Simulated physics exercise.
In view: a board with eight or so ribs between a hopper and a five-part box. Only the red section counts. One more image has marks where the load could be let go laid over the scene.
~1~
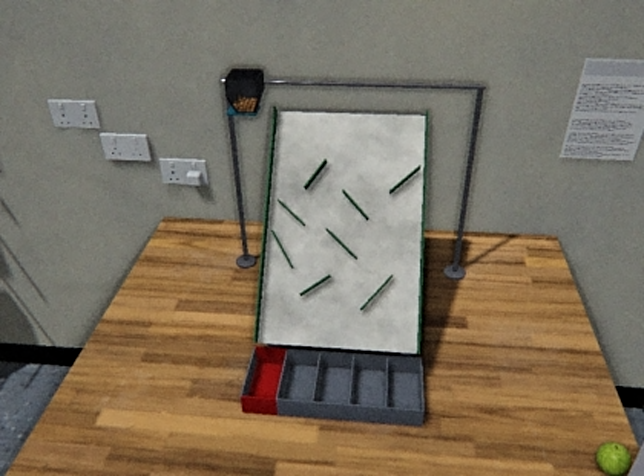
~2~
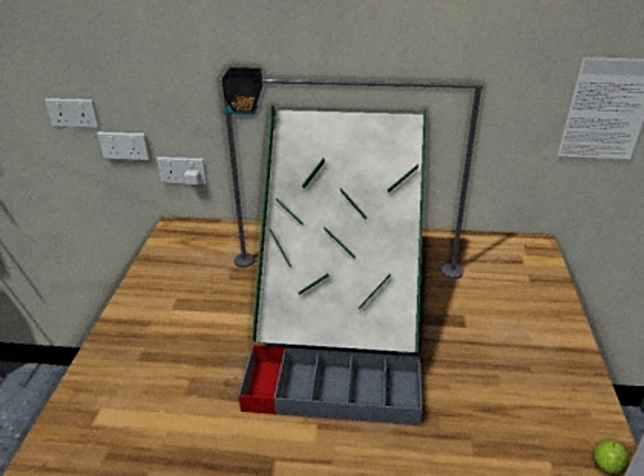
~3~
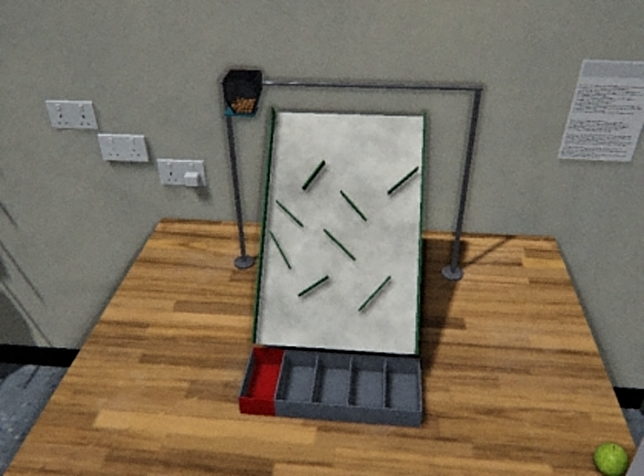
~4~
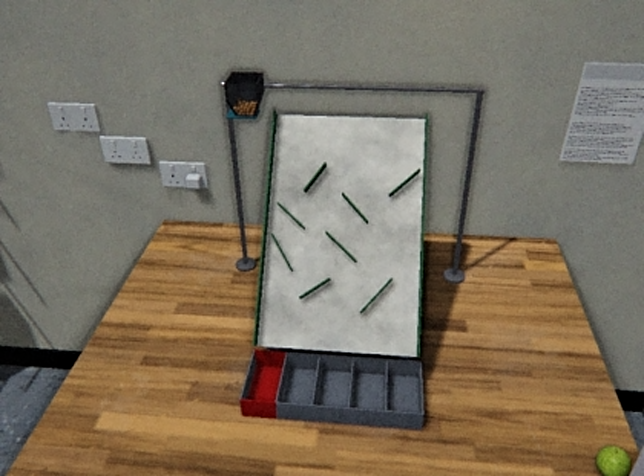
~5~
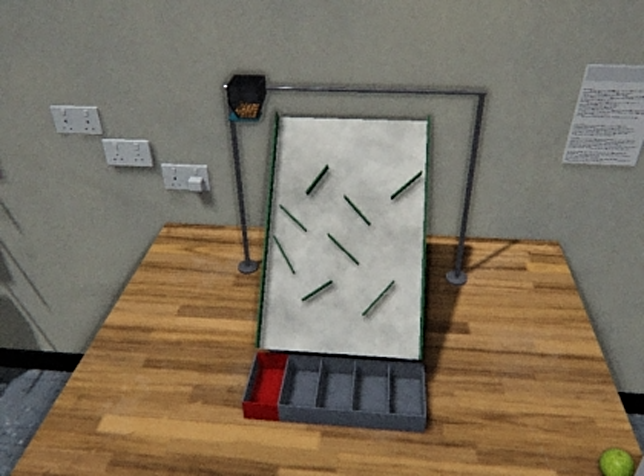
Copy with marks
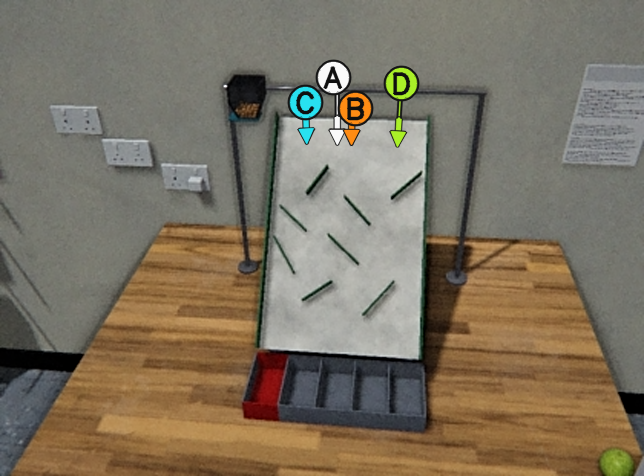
A wooden tabletop against a grey wall with white sockets is seen from the front and slightly above. A pale, green-edged board with slanted dark green ribs leans behind a grey five-part box whose leftmost section is red, with a dark hopper of orange-brown pieces on a metal frame at upper left and a yellow-green ball at lower right. Nothing on the table moves; only the camera shifts very slightly.
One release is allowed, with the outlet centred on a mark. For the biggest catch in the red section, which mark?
The answer is mark C.
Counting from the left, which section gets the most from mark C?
The first from the left.
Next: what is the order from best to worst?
C, A, B, D.
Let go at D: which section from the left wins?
It is the third one.
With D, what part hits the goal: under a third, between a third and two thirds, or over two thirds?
Mark D gives under a third.
On the marked copy, mark A meets the board at (337, 139); mark B meets the board at (351, 139); mark C meets the board at (306, 138); mark D meets the board at (397, 140).
Choosing A, about a third in the red section, about two thirds in other sections.
Choosing B, about a quarter in the red section, most in other sections.
Choosing C, about half in the red section, about a quarter in other sections, about a quarter held on the board.
Choosing D, none in the red section, all in other sections.
